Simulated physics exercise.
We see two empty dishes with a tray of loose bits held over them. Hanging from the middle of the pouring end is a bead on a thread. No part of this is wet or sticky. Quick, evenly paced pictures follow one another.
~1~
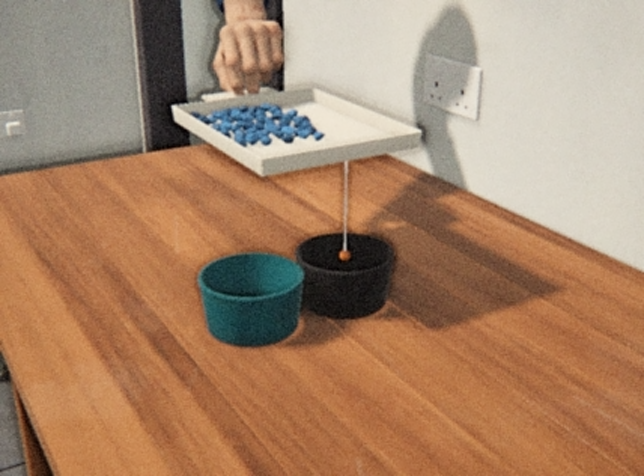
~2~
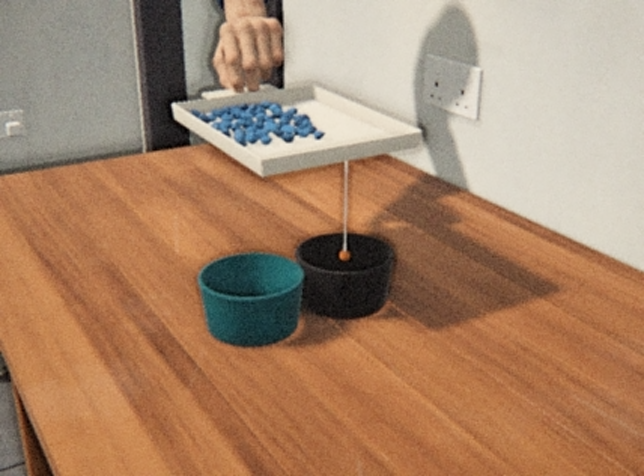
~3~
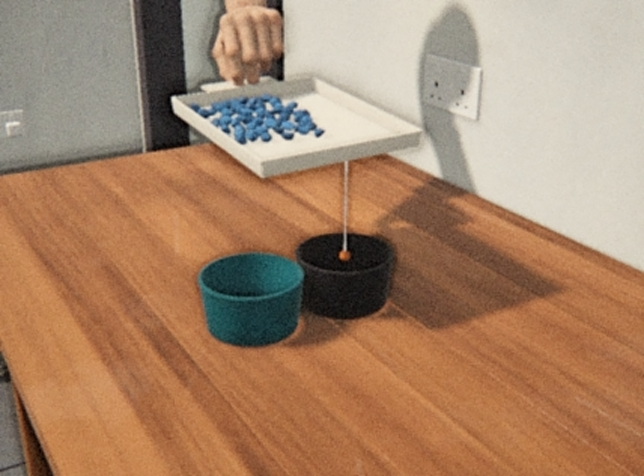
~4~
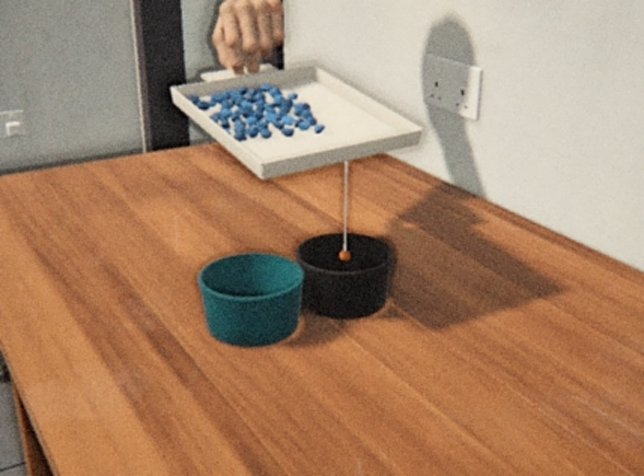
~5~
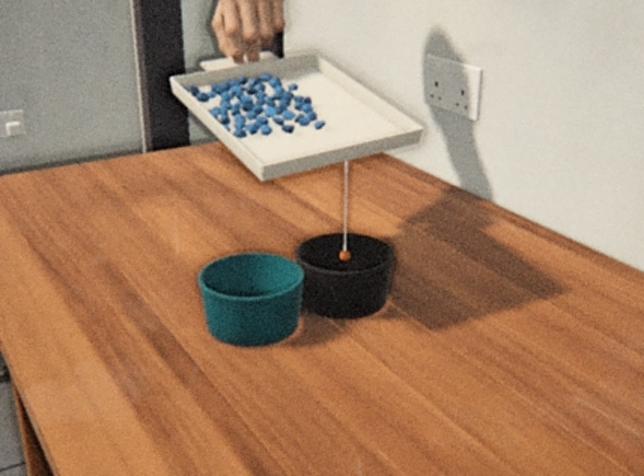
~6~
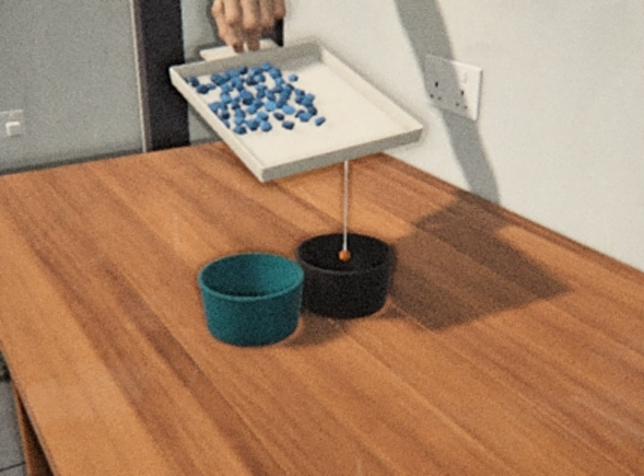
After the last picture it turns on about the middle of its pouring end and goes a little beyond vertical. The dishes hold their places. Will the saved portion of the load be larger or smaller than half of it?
It is smaller than half.
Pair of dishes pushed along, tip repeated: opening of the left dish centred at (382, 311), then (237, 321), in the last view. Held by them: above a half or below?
Try 1: A minority of it. Try 2: A majority of it.
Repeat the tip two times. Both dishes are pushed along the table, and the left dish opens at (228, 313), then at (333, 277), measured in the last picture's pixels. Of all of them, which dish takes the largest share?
First try, the rightmost dish; second try, the leftmost dish.
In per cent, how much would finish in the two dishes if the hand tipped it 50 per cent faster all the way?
Near 10 in a hundred.
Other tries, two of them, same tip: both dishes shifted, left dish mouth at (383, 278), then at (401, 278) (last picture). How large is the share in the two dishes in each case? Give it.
10, then 0 %.
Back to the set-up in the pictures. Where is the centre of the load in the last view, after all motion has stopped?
Near (291, 353), more or less.
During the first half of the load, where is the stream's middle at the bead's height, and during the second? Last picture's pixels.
The leading part at (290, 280), the rest of it at (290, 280).
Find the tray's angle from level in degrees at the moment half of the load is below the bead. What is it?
About 100 degrees.
Just after the last frame, tray tipped steeply; almost all on the tray; just a few in the air.
A moment on, tray tipped right over; roughly half on the tray; roughly a quarter outside both; roughly a quarter in the air.
Further on, tray tipped past a quarter turn; about a tenth in the left dish; the larger part outside both.
When it is over, tray tipped past a quarter turn; about a tenth in the left dish; not one in the right dish; the larger part outside both.
